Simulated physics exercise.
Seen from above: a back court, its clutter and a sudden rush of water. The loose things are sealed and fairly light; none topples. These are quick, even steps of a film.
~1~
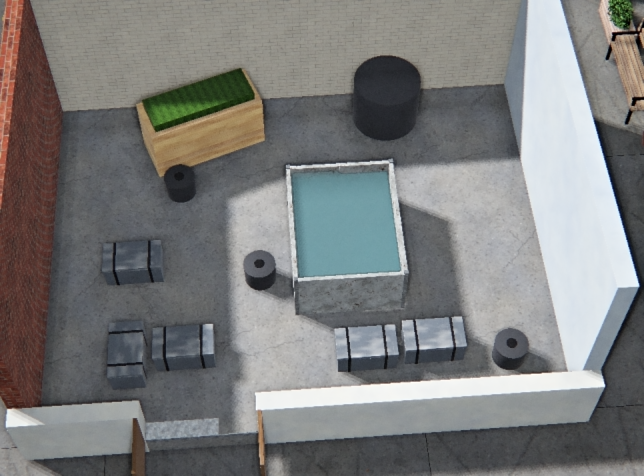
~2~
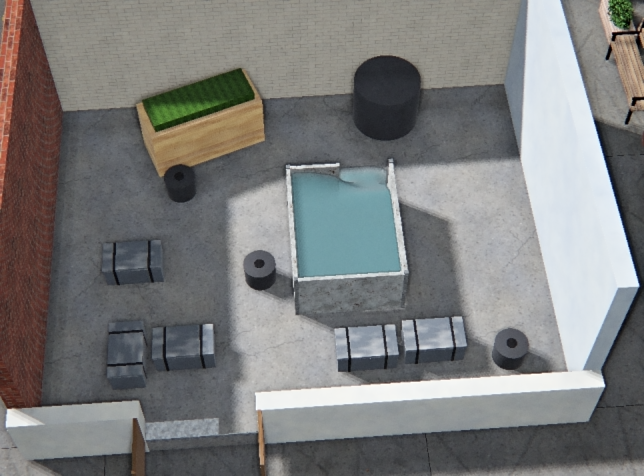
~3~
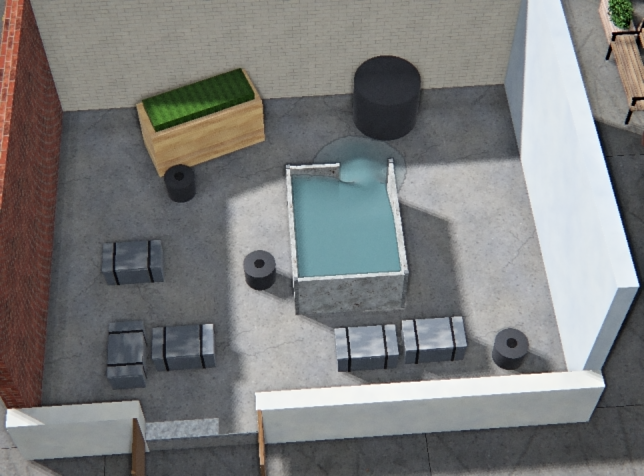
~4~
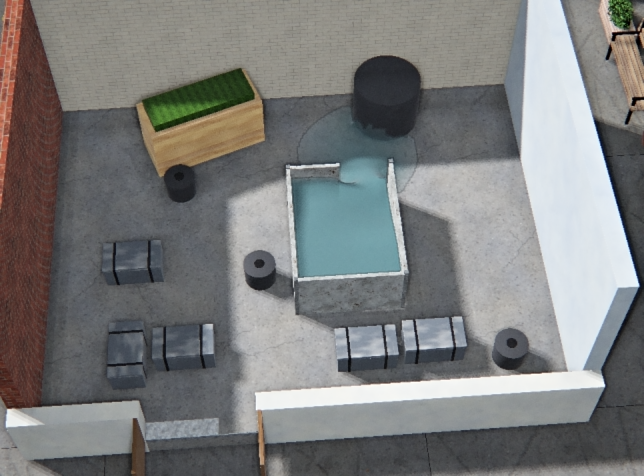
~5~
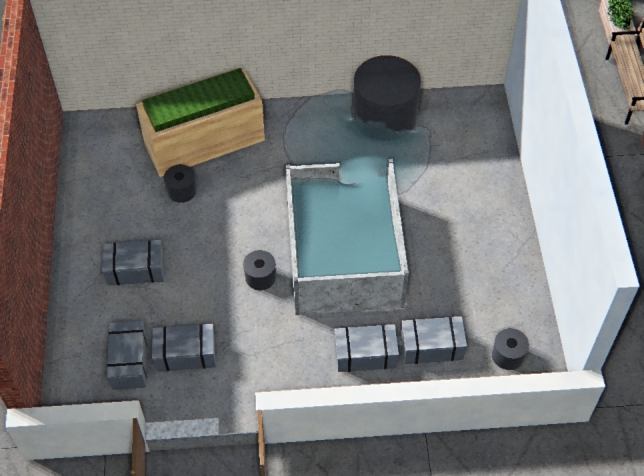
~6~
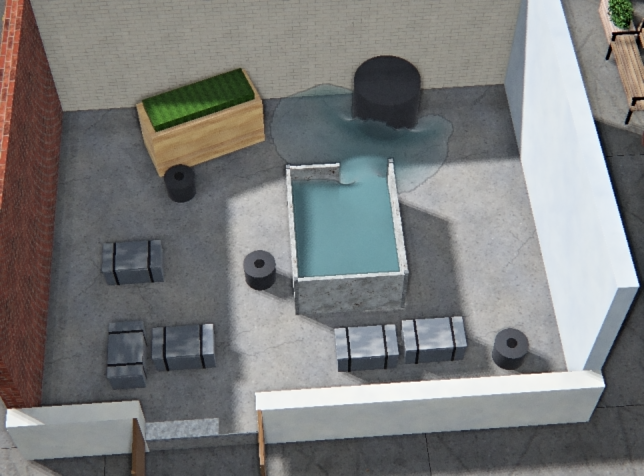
In a walled back court with strapped grey blocks and dark cylinders, water pours through a gap in the far rim of a raised stone pool and spreads across the paving around a large dark drum, while the objects stay still.
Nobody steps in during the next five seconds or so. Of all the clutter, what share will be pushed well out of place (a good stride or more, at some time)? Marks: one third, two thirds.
That comes to less than a third.
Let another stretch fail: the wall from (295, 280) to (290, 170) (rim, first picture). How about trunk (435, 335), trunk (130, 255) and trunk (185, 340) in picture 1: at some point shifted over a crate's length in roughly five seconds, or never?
In that order: Under that, moved that far, yes.
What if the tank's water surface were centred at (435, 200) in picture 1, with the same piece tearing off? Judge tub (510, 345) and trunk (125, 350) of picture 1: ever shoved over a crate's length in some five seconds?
One after the other: Shifted that much, short of that.
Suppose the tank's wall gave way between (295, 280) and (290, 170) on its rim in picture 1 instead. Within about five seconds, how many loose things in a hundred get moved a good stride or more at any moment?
Roughly 60 per cent.
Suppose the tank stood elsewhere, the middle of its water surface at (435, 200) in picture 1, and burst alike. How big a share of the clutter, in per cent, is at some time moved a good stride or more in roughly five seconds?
About 10 per cent.
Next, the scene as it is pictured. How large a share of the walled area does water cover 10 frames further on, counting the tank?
Near 30 in a hundred.
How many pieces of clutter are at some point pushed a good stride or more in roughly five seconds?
The number is 0.
A moment on, 0 of 8 are well off their spots; 0 afloat.
Next, 0 of 8 are well off their spots; 0 afloat.
Later, 0 of 8 are well off their spots; 0 afloat.
In the end, 0 of 8 are well off their spots, and 0 have been at some point; 0 afloat.
